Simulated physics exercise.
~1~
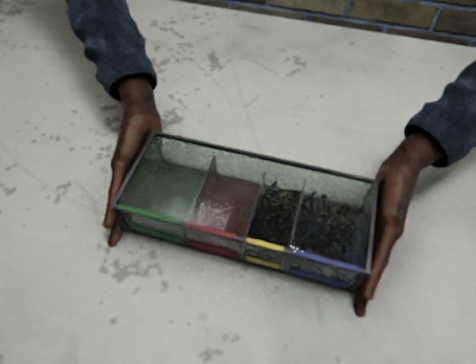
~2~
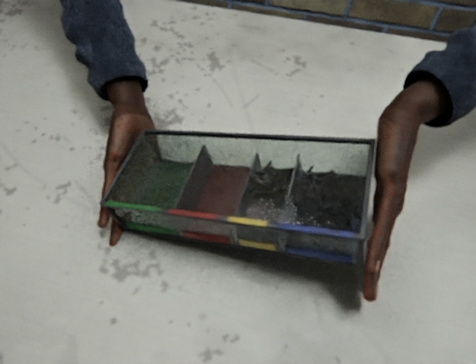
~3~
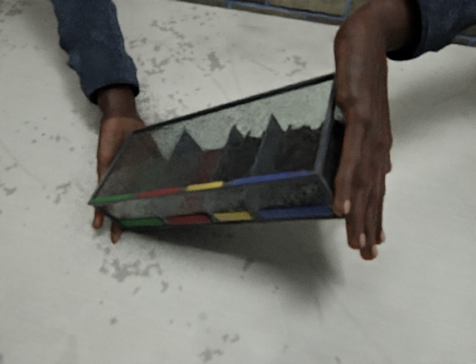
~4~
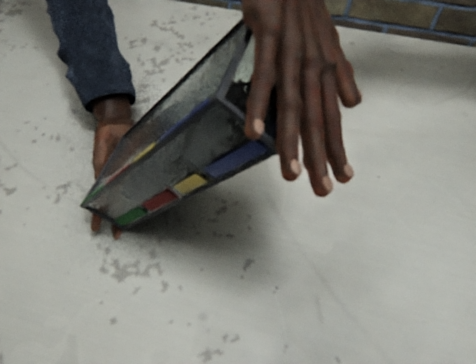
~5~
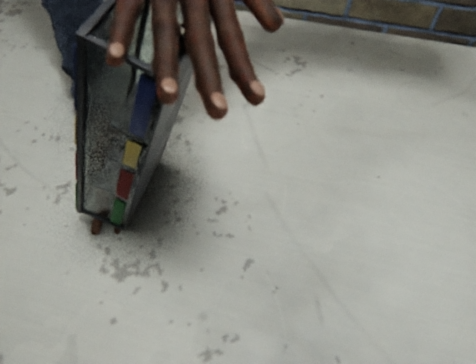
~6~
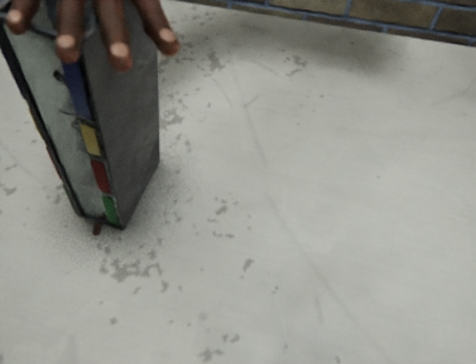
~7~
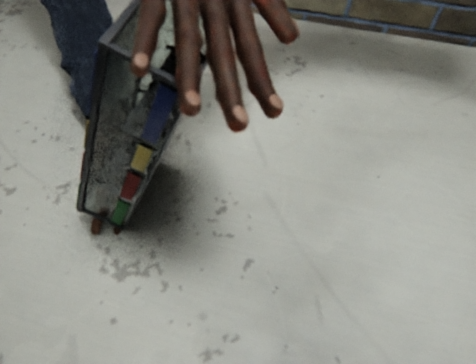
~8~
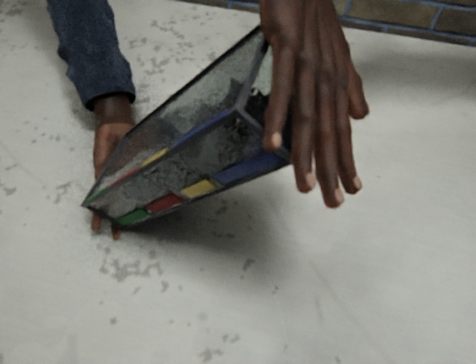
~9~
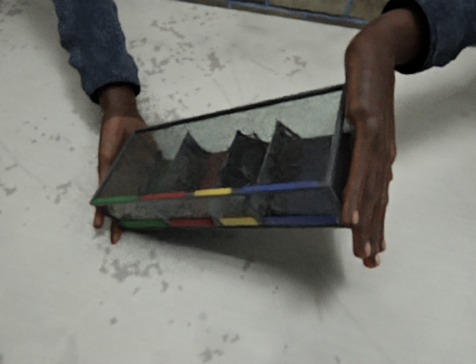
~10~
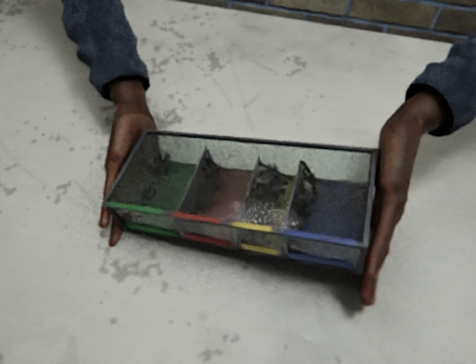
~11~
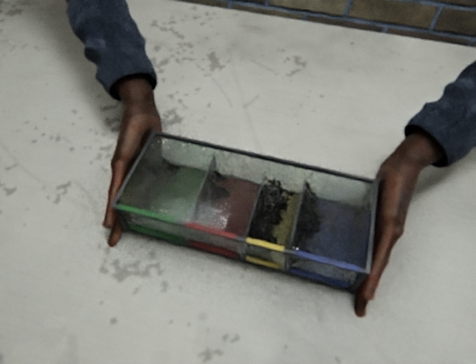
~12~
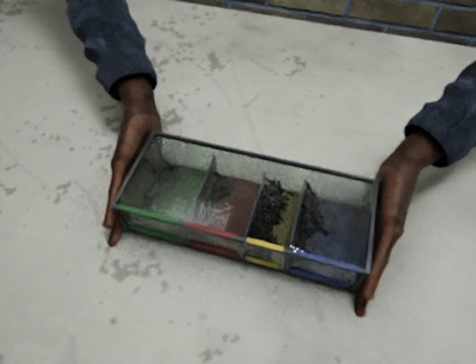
Hands tilting a clear divided box of small black pieces steeply onto its left end, then lowering it flat, the pieces redistributed.
